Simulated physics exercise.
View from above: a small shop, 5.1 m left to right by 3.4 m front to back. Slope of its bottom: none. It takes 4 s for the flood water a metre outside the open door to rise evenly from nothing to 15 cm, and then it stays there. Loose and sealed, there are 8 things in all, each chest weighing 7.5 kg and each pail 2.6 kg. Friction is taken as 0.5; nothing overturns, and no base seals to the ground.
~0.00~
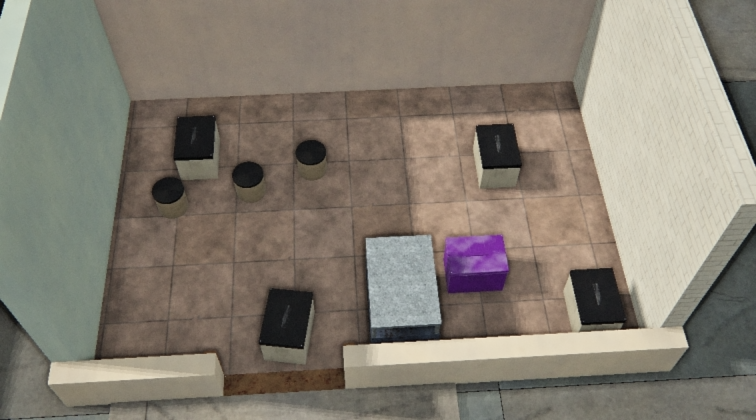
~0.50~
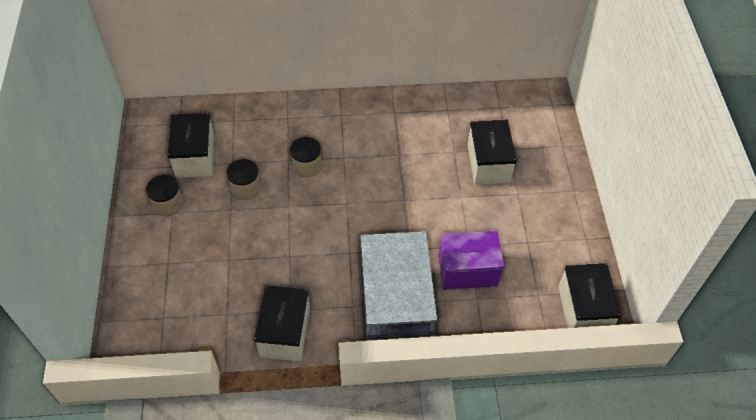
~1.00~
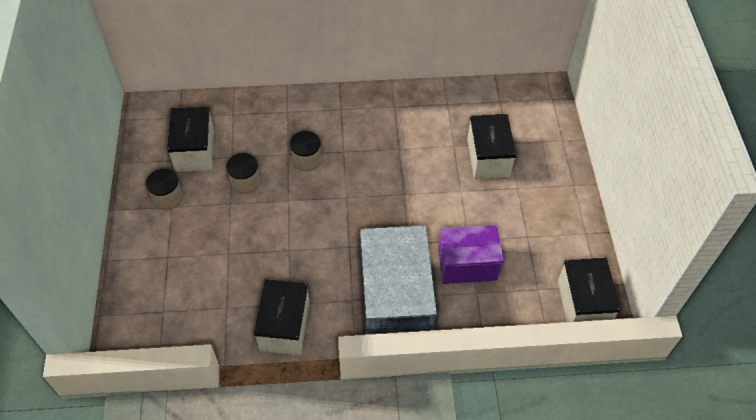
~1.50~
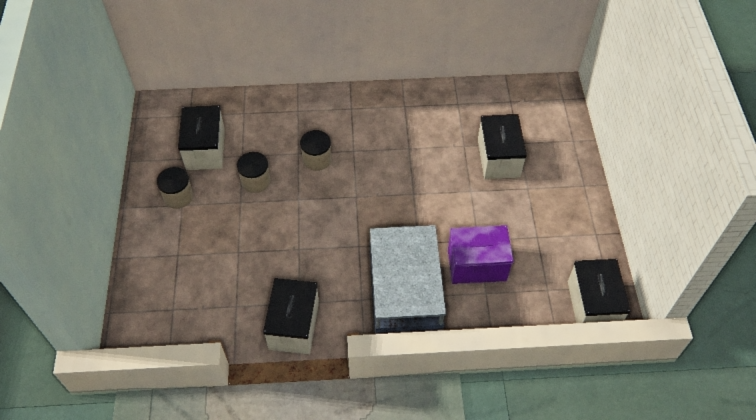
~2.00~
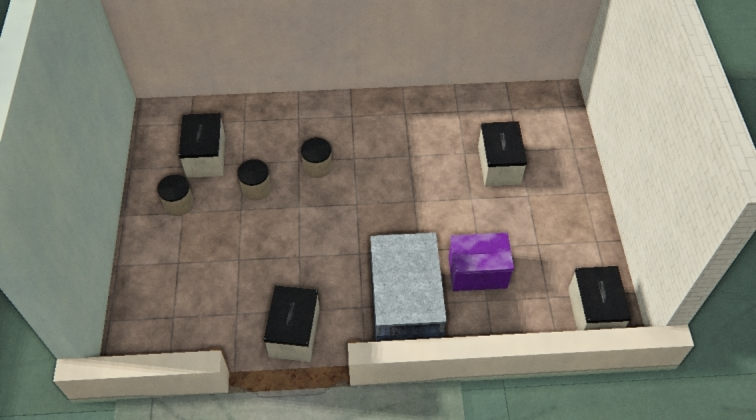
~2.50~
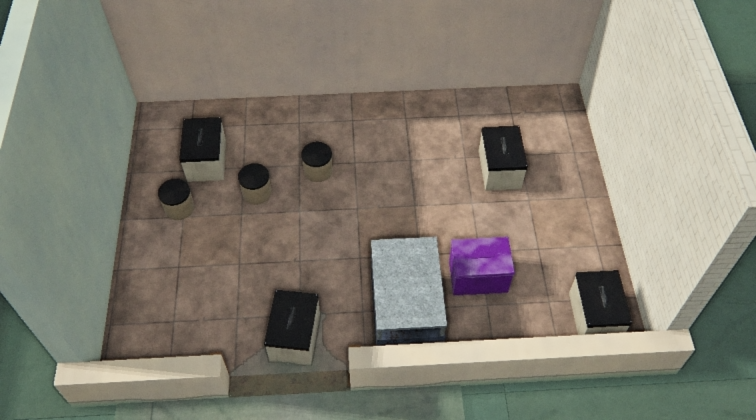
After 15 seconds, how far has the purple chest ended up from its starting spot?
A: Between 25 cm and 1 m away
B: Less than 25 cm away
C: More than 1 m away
Less than 25 cm away.
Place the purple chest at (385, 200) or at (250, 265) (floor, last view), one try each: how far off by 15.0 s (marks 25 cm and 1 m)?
Going in order, it gets pushed a long way and then it gets pushed a long way.
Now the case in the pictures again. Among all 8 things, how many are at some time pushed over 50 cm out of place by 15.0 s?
All told, that gives 6.
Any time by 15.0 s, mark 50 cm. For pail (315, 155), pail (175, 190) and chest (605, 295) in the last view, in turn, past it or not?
In turn: Over, past it, short of it.
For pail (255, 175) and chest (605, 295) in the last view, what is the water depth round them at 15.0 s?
Depth approx. 8 cm / 7 cm.
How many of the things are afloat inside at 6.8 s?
It comes to 2 of them.
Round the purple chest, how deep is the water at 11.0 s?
Roughly 0 cm deep.
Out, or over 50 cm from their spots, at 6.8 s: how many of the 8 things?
At that time I count 4.
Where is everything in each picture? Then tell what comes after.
In the first picture, the purple chest at (477, 254) rests on the ground; 0.0 m2 under water; 0 of 8 have shifted.
In the second picture, the purple chest at (472, 250) rests on the ground; water covers 0.0 m2; 0 of 8 have shifted.
In the third picture, the purple chest at (472, 244) rests on the ground; water covers 0.0 m2; 0 of 8 have shifted.
In the fourth picture, the purple chest at (481, 245) rests on the ground; 0.0 m2 under water; 0 of 8 have shifted.
In the fifth picture, the purple chest at (482, 252), on the bottom; water covers 0.0 m2; 0 of 8 have shifted.
In the sixth picture, the purple chest at (483, 256), on the bottom; water covers 0.1 m2; 0 of 8 have shifted.
After 3.5 s the purple chest is near (483, 256), 0.0 m from its start, aground; 0 afloat.
After 6.8 s the purple chest is near (483, 256), 0.0 m from its start, aground; 2 afloat.
After 11.0 s the purple chest is near (483, 256), 0.0 m from its start, aground; 5 afloat.
After 15.0 s the purple chest is near (482, 256), 0.0 m from its start, afloat; 8 afloat.
